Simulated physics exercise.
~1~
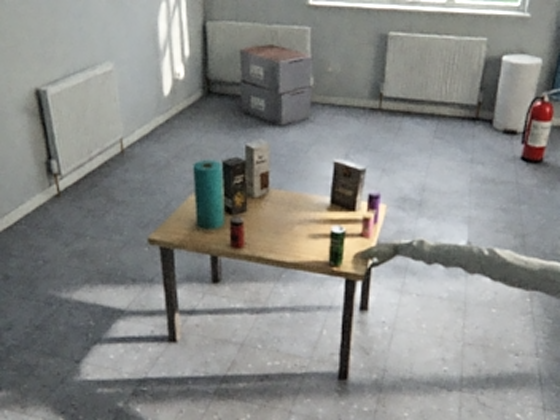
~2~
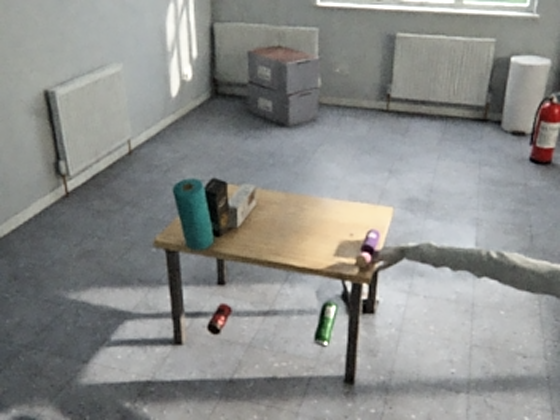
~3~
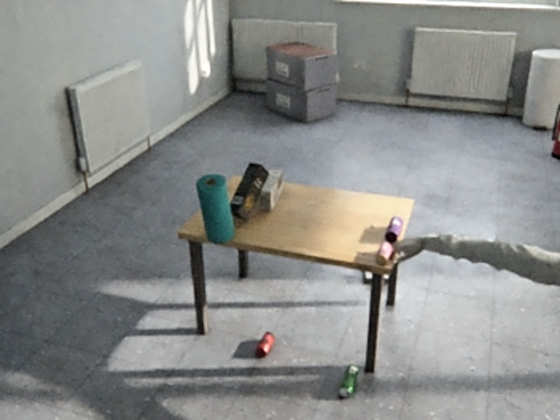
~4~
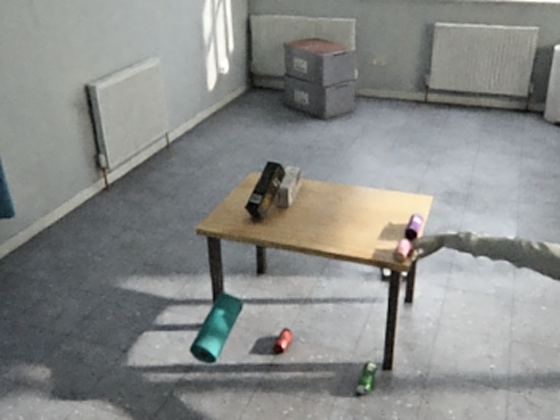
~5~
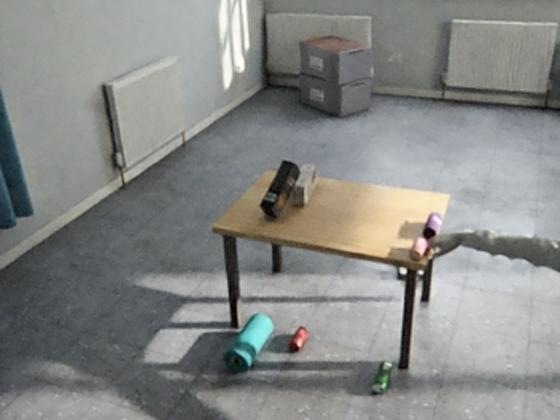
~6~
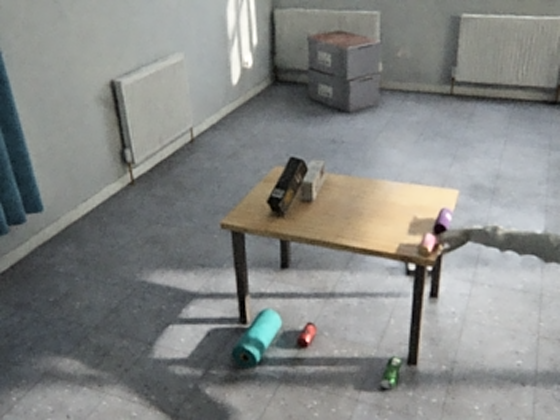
In a bare, sunlit room with radiators along the walls, a small wooden table holds an assortment of cans, boxes and a turquoise roll. A pale, wrinkled arm reaches in from the right to the table's corner, and the table shifts as the load topples. The green can and red shaker drop off the front, while a small packet falls near the right legs. The turquoise roll leans at the edge, then tumbles to the floor and comes to rest on its side. Finally, the black and white cartons and the pink and purple shakers lie toppled on the tabletop.
